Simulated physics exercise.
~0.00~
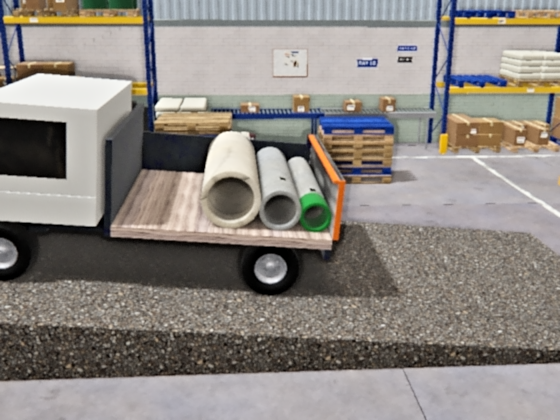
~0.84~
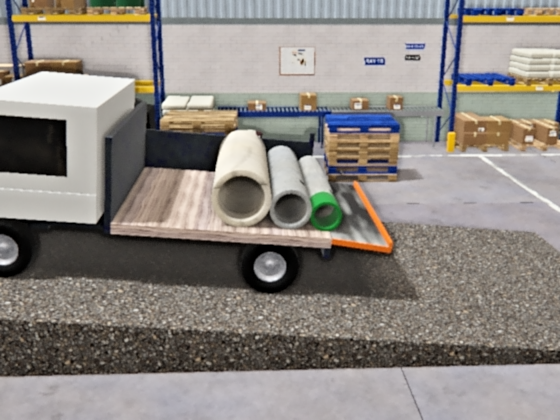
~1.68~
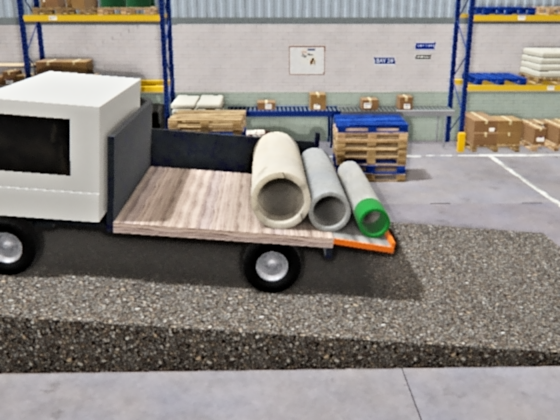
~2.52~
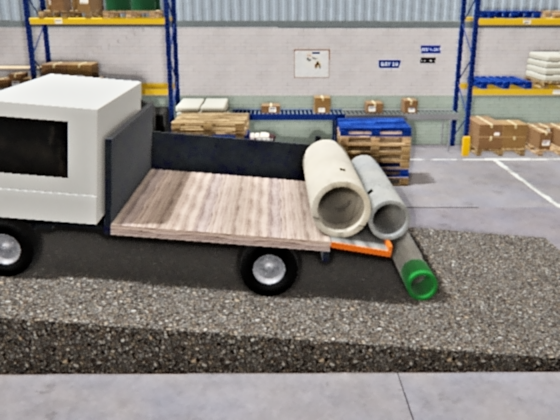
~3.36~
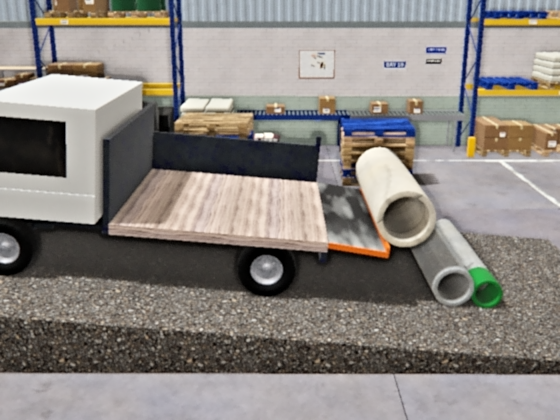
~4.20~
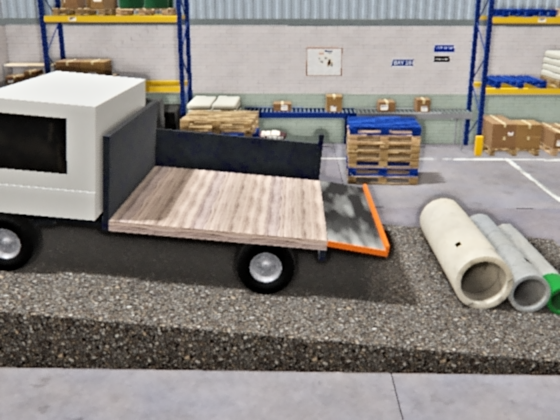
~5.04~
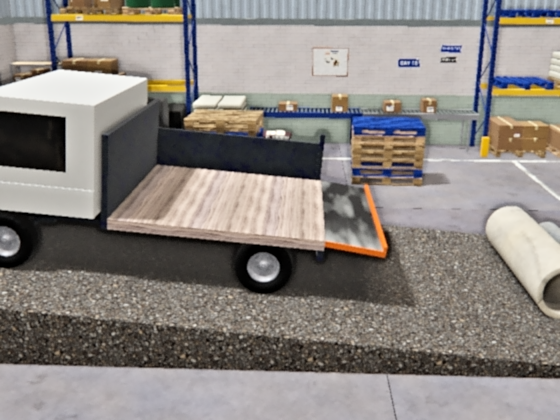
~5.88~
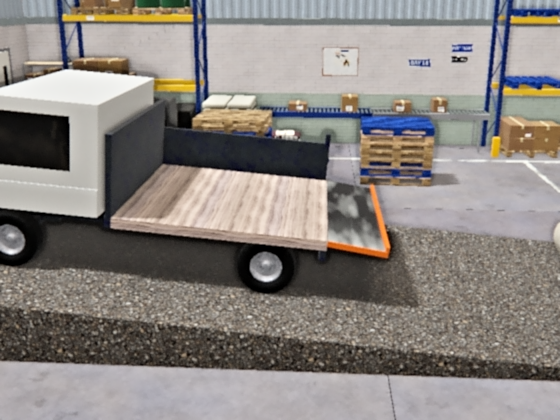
In a warehouse with blue and yellow racking and stacked pallets behind, a white pick-up stands on a gravel slope, seen from its open side. Three thick-walled pipes lie at the right end of its wooden bed, a large cream one, a smaller grey one and a small green one against the orange-rimmed tailgate. The tailgate swings down to the right, and the pipes roll after it. The green pipe drops off first, followed by the grey and then the cream. All three roll away down the gravel and out of view to the right, leaving the bed empty.
